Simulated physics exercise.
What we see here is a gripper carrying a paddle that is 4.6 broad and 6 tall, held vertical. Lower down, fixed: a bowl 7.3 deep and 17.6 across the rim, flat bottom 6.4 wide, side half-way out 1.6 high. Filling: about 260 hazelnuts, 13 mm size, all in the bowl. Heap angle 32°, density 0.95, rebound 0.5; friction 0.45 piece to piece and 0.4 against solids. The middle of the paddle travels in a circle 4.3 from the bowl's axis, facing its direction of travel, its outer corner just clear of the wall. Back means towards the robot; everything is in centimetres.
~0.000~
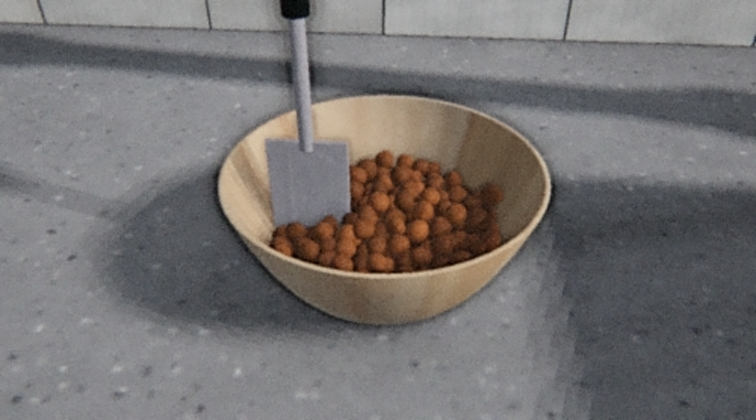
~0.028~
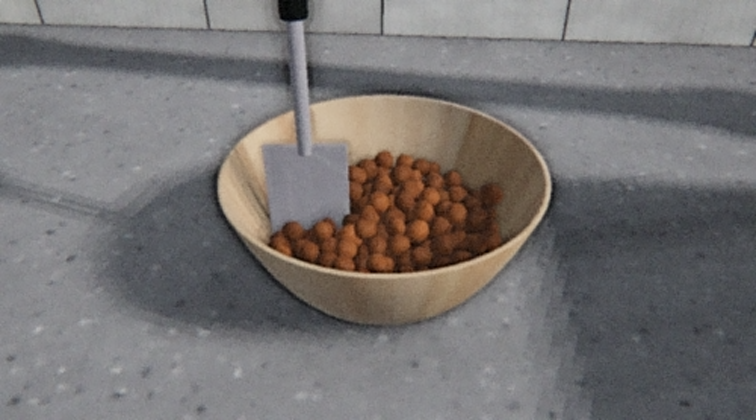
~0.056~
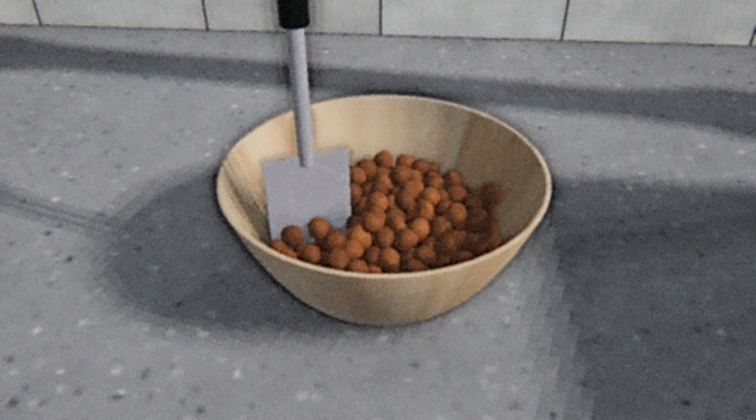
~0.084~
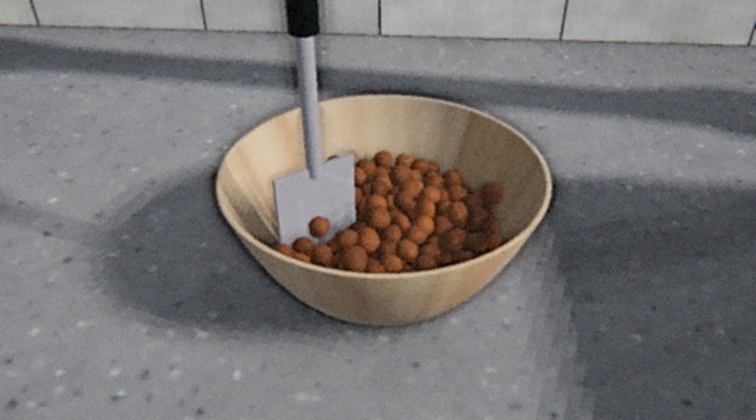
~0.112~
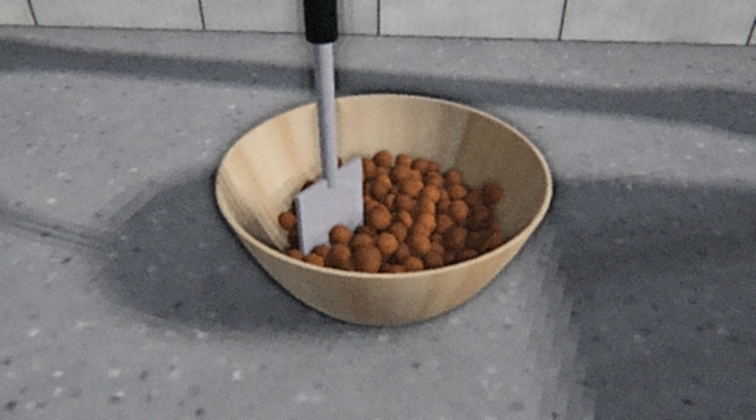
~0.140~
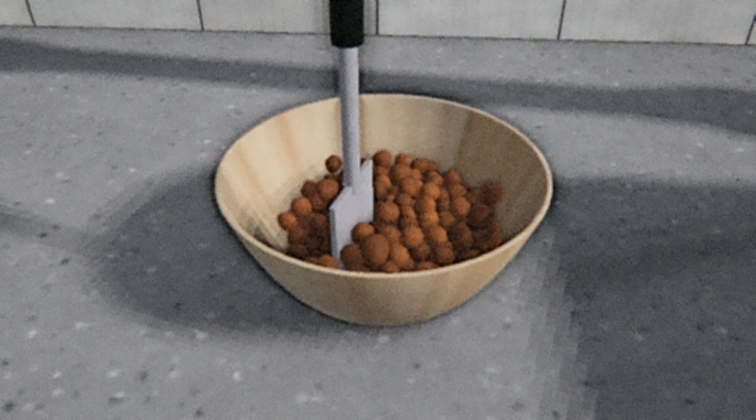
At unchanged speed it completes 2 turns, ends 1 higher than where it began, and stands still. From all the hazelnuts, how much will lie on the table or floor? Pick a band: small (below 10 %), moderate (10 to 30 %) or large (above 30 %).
Moderate, from 10 to 30 %.
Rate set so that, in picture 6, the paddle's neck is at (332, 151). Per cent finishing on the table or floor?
About 15 %.
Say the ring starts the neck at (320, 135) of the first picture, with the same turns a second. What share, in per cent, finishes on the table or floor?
Close to 15 in a hundred.
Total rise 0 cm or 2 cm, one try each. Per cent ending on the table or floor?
I'd reckon around 25 and 20 per cent.
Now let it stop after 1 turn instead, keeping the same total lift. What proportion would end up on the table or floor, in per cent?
I'd expect some 15 per cent.
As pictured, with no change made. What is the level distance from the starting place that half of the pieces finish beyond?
Something like 7 centimetres, give or take.
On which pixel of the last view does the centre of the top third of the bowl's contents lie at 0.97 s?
Close to pixel (423, 162).
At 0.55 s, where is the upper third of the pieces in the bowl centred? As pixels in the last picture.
I'd point to somewhere close to (291, 188).
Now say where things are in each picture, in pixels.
In the first frame, paddle neck at (304, 117), 0° round; upper third of the load around (384, 212), from x 280 to 495, top at y 160; 255 in the bowl.
In the second frame, paddle neck at (302, 120), 6° round; upper third of the load around (381, 212), from x 280 to 495, top at y 160.
In the third frame, paddle neck at (303, 131), 22° round; upper third of the load around (383, 217), from x 280 to 495, top at y 160.
In the fourth frame, paddle neck at (312, 141), 39° round; upper third of the load around (384, 221), from x 285 to 495, top at y 160.
In the fifth frame, paddle neck at (328, 150), 56° round; upper third of the load around (393, 224), from x 285 to 495, top at y 160.
In the sixth frame, paddle neck at (351, 156), 73° round; upper third of the load around (400, 228), from x 285 to 495, top at y 160; 255 in the bowl.
After 0.55 s, 327° round, highest piece 9 above the table; 231 in the bowl, 16 on the table or floor, 8 in flight or on the tool.
After 0.97 s, 221° round, highest piece 9 above the table; 216 in the bowl, 37 on the table or floor, 2 in flight or on the tool.
After 1.38 s, 0° round, highest piece 7 above the table; 206 in the bowl, 49 on the table or floor.
After 2.08 s, 0° round, highest piece 7 above the table; 206 in the bowl, 49 on the table or floor.
At rest, 206 in the bowl, 49 on the table or floor. That is 19 % on the table or floor.
